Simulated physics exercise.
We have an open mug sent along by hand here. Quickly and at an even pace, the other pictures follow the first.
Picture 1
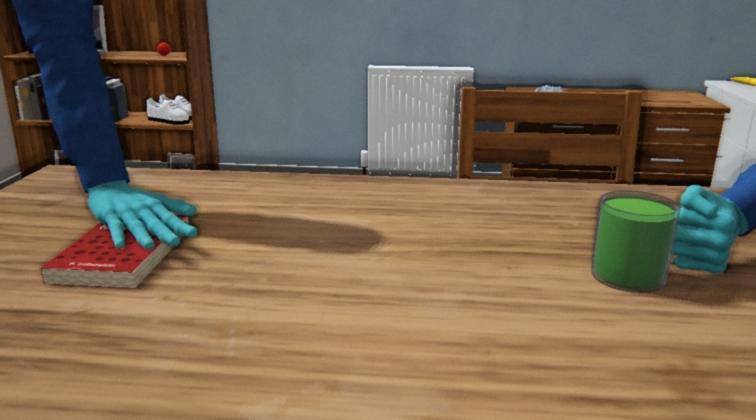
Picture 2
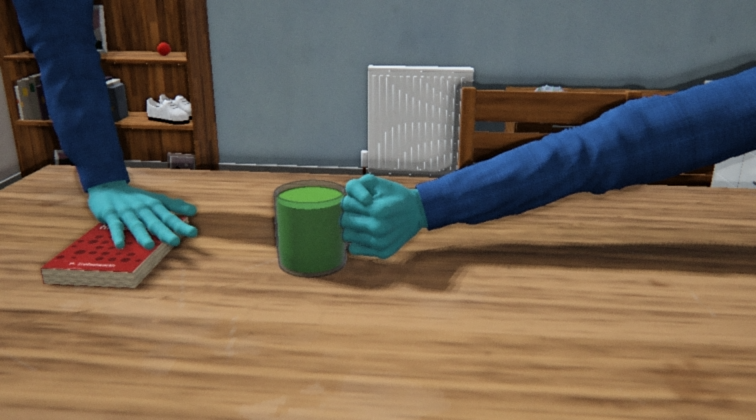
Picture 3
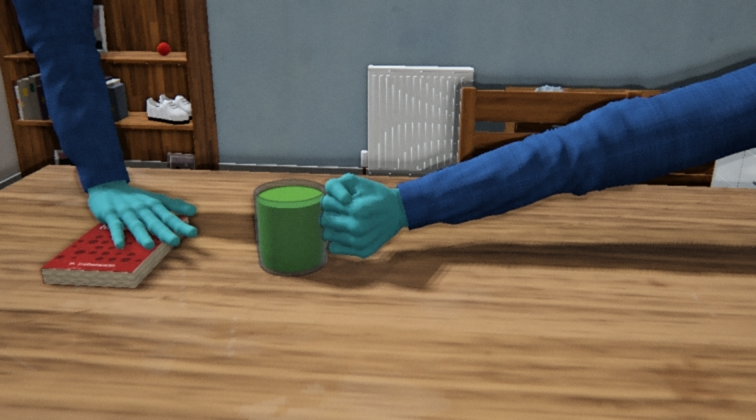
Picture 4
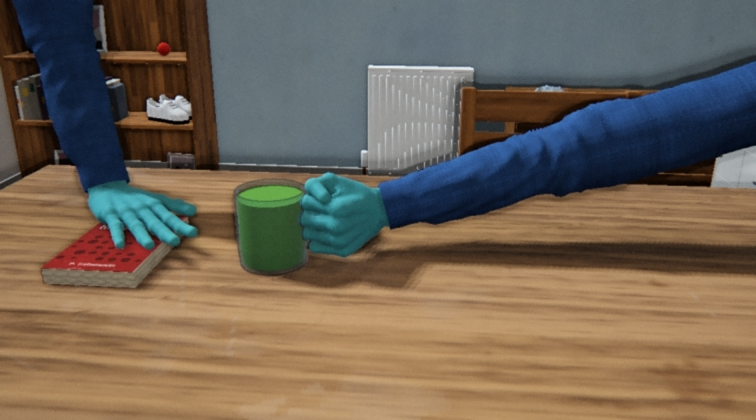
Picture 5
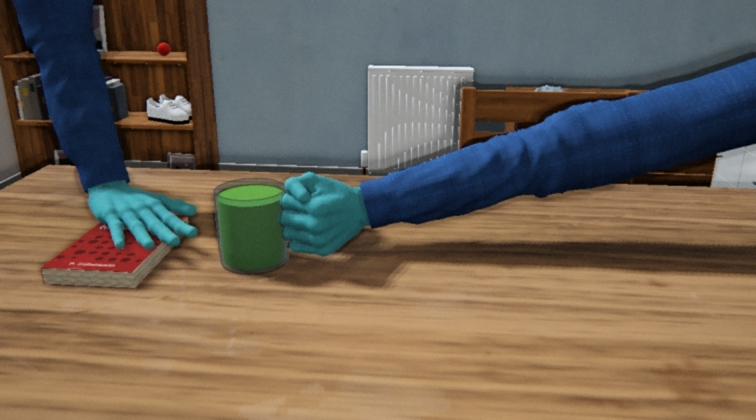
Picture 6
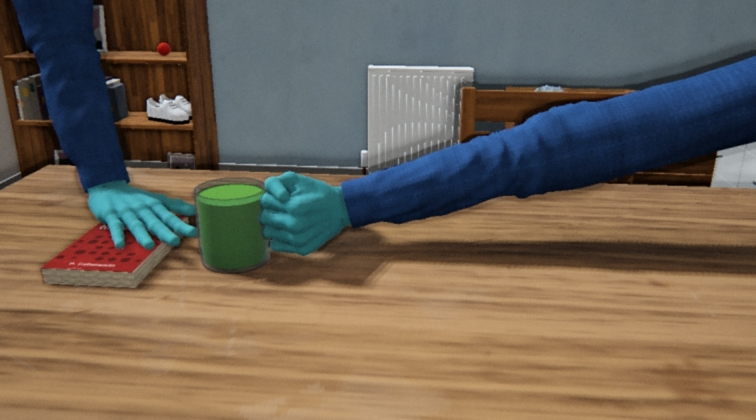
A nearly full mug of green liquid, gripped by a gloved hand, slid left across the wooden table toward a red book, while another gloved hand stayed resting on the book.
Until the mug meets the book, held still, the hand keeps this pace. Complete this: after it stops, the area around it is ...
After it stops, the area around it is wet in places.
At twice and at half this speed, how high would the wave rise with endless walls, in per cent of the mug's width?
About 60 %, then about 15 %.
Soon after, the mug meets the book.
Later, the green juice surges up the wall; some has gone over its rim.
In the end, the mug stands at the book; some has gone over its rim.
